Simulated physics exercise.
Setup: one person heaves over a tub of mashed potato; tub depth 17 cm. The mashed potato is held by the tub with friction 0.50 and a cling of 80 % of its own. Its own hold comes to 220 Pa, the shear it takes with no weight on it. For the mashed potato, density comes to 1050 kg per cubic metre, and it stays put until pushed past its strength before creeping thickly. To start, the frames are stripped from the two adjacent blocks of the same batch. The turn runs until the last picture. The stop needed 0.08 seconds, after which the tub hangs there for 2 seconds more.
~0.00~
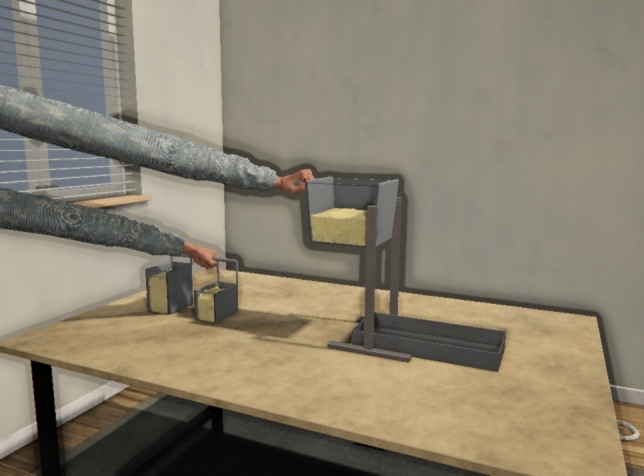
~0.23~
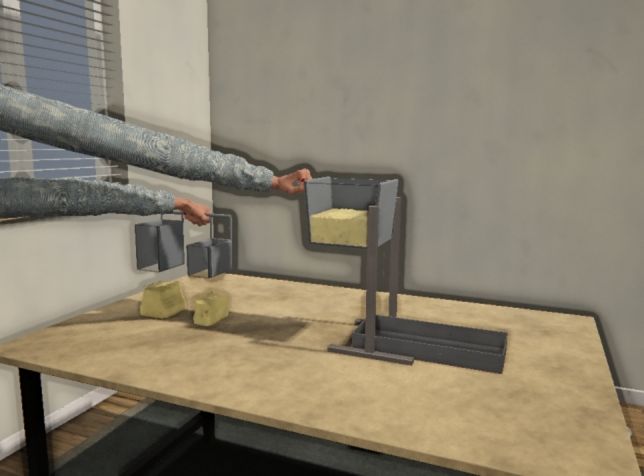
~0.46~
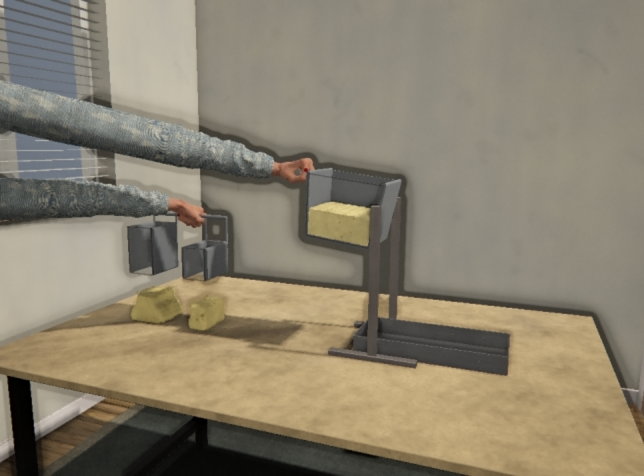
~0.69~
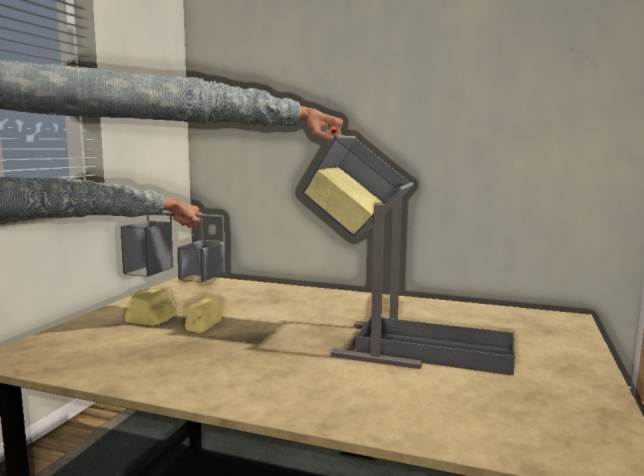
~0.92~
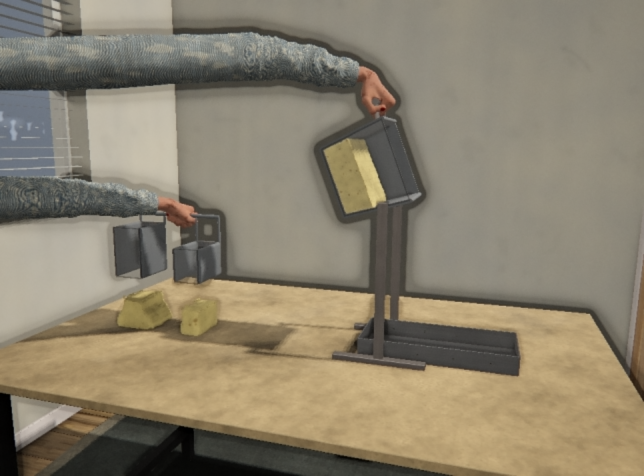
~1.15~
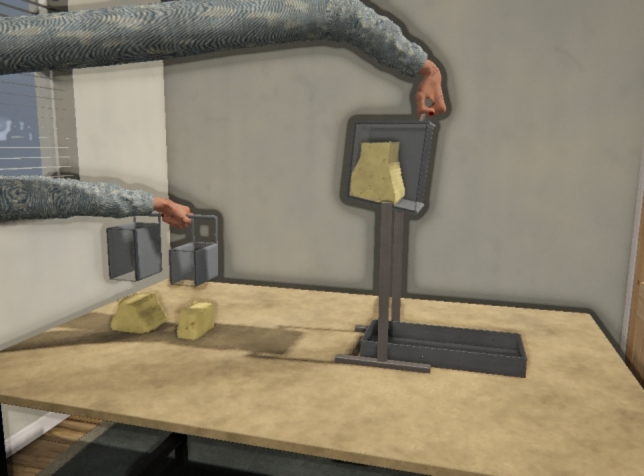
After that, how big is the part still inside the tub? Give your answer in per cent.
I would say roughly 65 per cent is still inside.
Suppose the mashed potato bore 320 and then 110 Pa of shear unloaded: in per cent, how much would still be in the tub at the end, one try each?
First 75 %, second 45 %.
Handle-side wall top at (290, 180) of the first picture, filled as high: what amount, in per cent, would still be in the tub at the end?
Then about 45 %.
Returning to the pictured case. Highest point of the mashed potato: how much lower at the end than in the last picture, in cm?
Roughly 9 cm.
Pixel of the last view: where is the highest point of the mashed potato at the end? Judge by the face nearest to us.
The highest point sits at around (368, 178).
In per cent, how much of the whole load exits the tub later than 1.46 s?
About 25 percent.
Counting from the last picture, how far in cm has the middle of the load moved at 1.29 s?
Shift: Roughly 4 cm.
After 1.29 s, the tub is at 95 degrees and holds 100 %.
After 1.46 s, the tub is at 95 degrees and holds 88 %.
After 1.63 s, the tub is at 95 degrees and holds 69 %.
After 1.80 s, the tub is at 95 degrees and holds 65 %.
After 3.15 s, at the end, the tub is at 95 degrees and holds 65 %.
